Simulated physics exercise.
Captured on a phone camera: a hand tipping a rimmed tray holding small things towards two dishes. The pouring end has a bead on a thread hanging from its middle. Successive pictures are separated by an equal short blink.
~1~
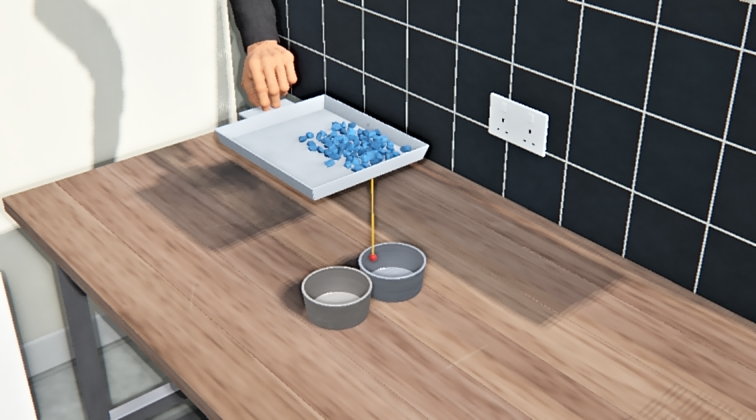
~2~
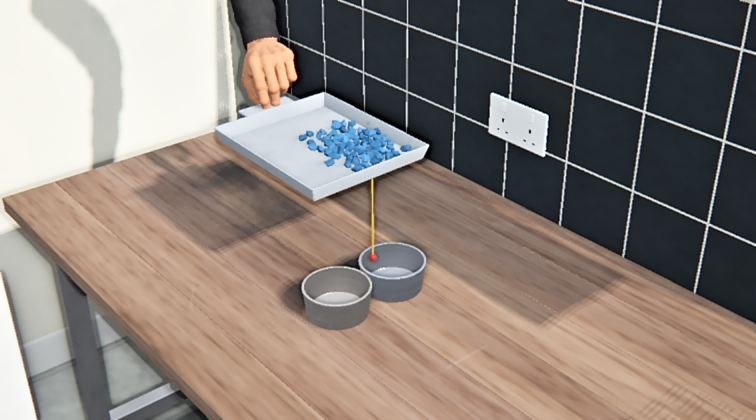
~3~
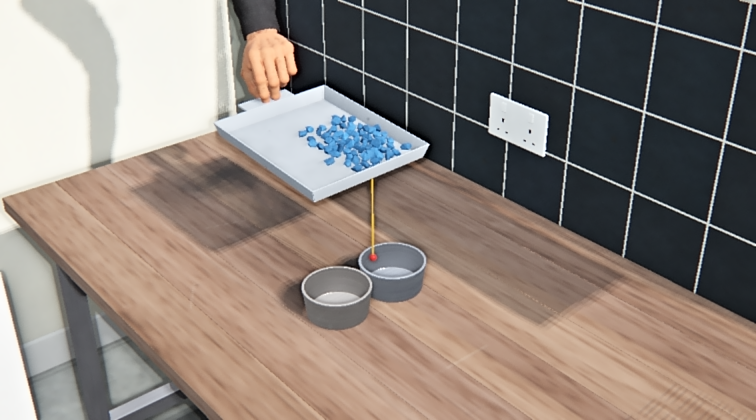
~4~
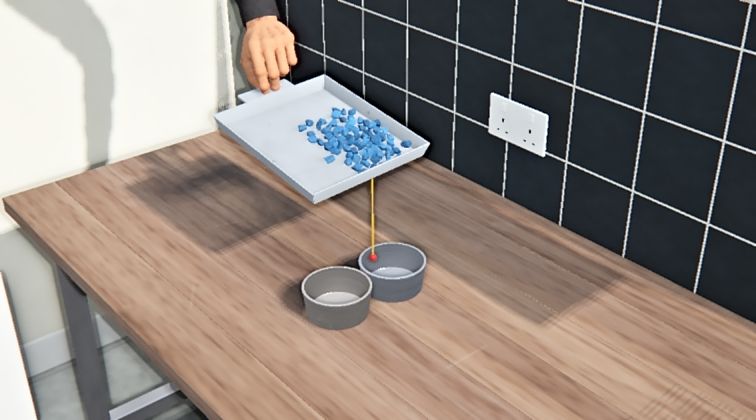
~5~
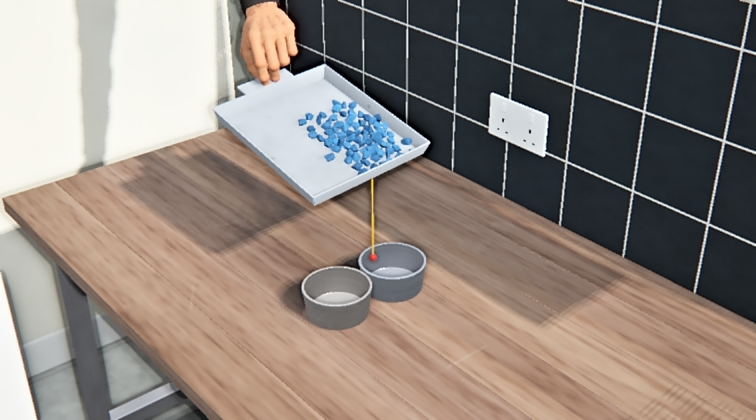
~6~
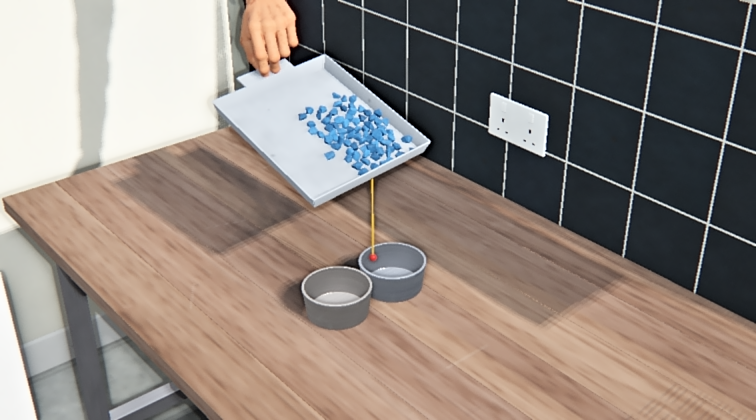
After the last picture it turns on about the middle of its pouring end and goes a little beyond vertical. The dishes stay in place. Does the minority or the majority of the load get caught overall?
The majority of it gets caught.
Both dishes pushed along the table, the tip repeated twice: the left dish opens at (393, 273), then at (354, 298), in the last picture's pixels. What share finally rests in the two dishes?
Around 10 % followed by around 70 %.
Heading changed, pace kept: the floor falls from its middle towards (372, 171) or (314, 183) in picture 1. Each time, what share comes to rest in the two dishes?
About 20 and 80 percent.
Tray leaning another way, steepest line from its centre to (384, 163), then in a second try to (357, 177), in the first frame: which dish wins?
First place: The dish to the right; second place: The dish to the left.
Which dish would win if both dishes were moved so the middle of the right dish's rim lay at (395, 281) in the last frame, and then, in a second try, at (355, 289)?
Well, the left-side one at the first spot and the right-side one at the second.
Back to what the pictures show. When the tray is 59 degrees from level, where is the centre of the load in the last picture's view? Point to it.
About (356, 167).
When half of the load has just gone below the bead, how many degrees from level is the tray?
That happens at close to 100 degrees.
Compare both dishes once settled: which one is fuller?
Looking at the end state, it is the left-side one.
Shortly afterwards, tray tipped steeply; all but a few on the tray; only a few in the air.
Next, tray tipped right over; near a third on the tray; near a quarter in the left dish; a little outside both; near a third in the air.
Some moments later, tray tipped past a quarter turn; the bulk in the left dish; only a few in the right dish; near a quarter outside both.
In the end, tray tipped past a quarter turn; the bulk in the left dish; only a few in the right dish; near a quarter outside both.
